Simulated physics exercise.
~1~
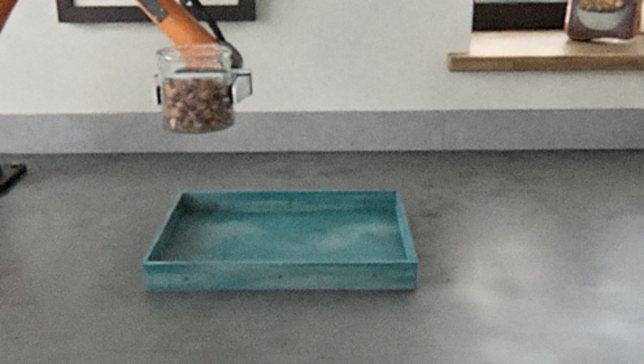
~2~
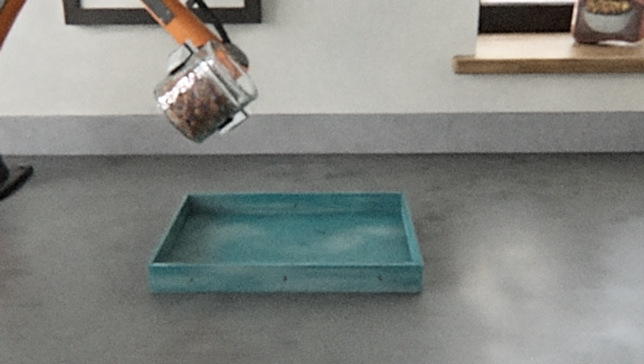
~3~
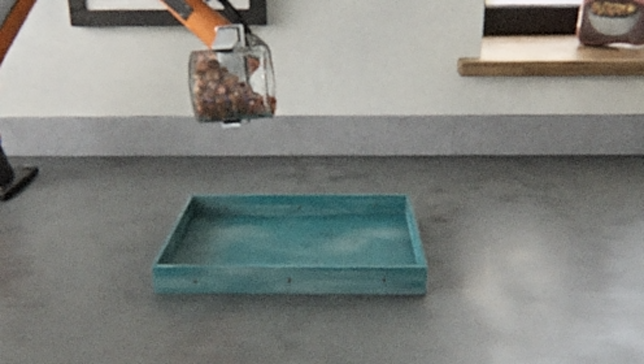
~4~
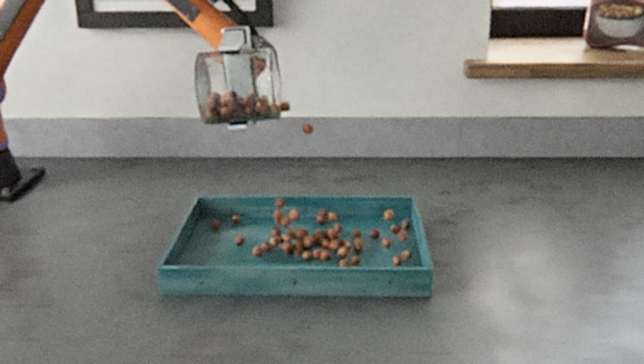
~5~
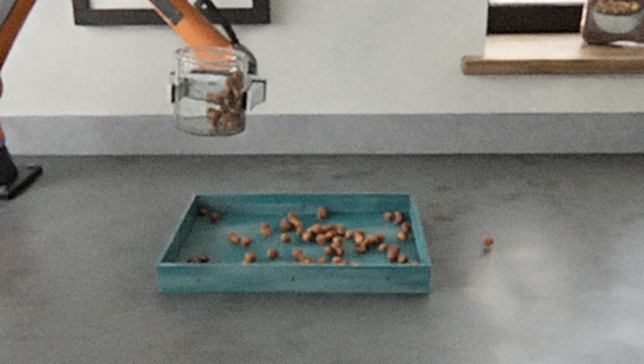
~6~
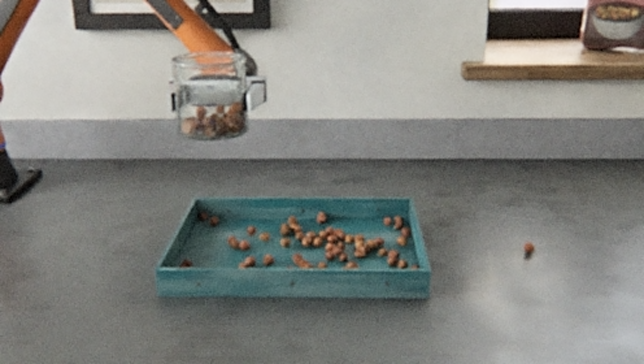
Robot arm tipping a glass jar of hazelnuts over a teal tray, spilling many, then righting it with some left inside.
